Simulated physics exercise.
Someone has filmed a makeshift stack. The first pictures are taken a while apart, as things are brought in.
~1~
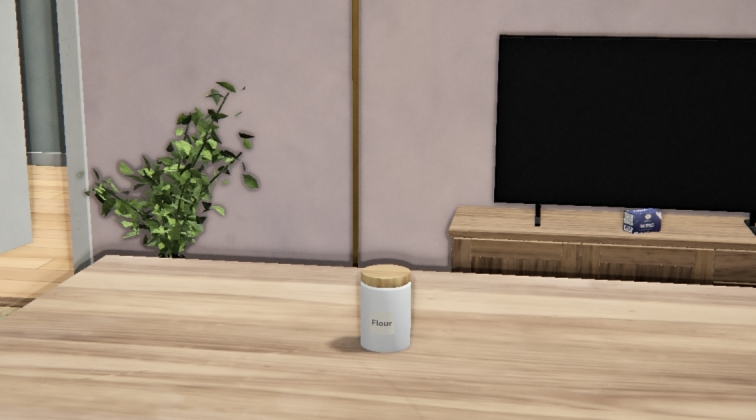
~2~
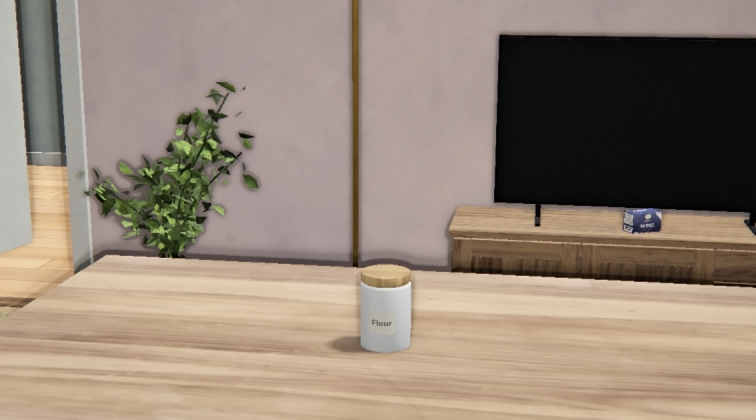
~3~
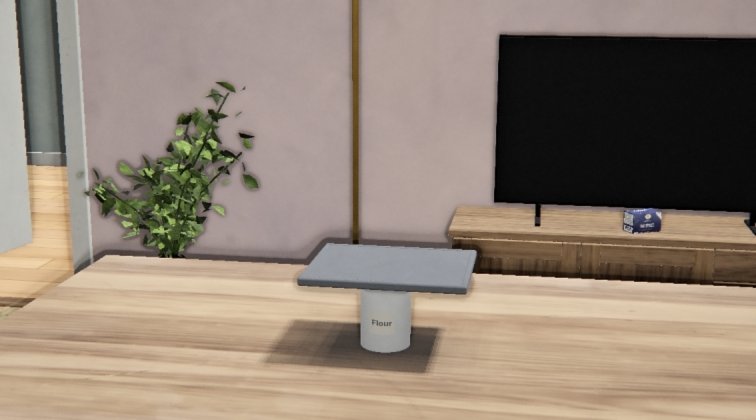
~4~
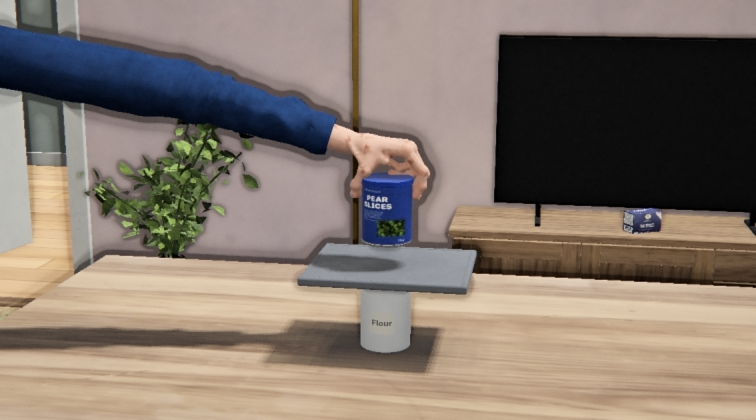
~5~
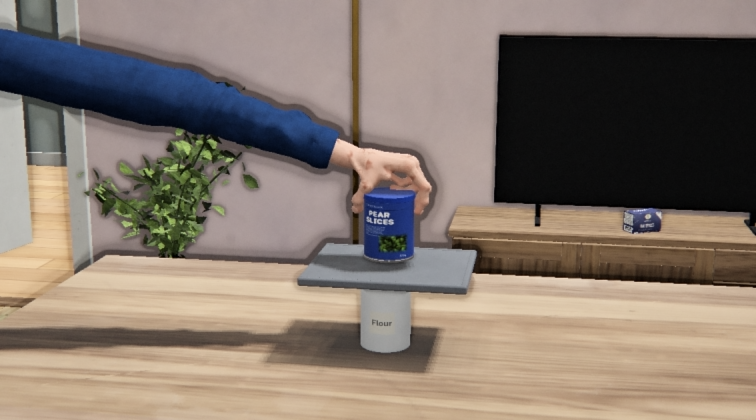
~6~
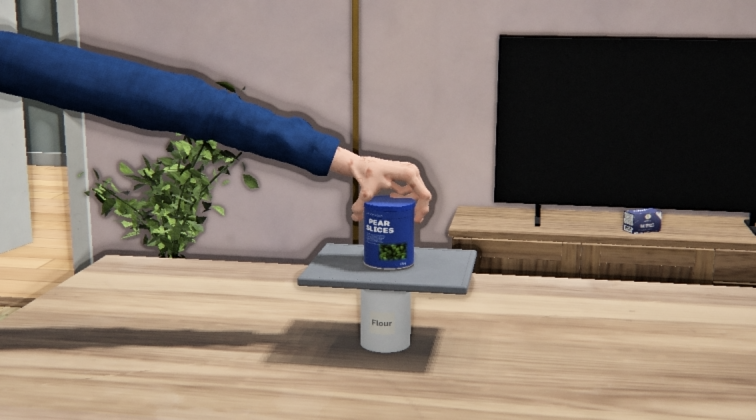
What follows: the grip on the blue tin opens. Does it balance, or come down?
In the end the stack holds.
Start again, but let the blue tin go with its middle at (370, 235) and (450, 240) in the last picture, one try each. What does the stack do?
In the first case it keeps its balance; in the second case it loses its balance.
Then, 0.60 s past the last view, nothing moves.
Then, 1.40 s past the last view, things are still on the move.
Then, 2.10 s past the last view, as before.
Finally, all 3 still in place. Final places as the last picture's camera would see them, blue tin near (389, 233). The stack stays up.
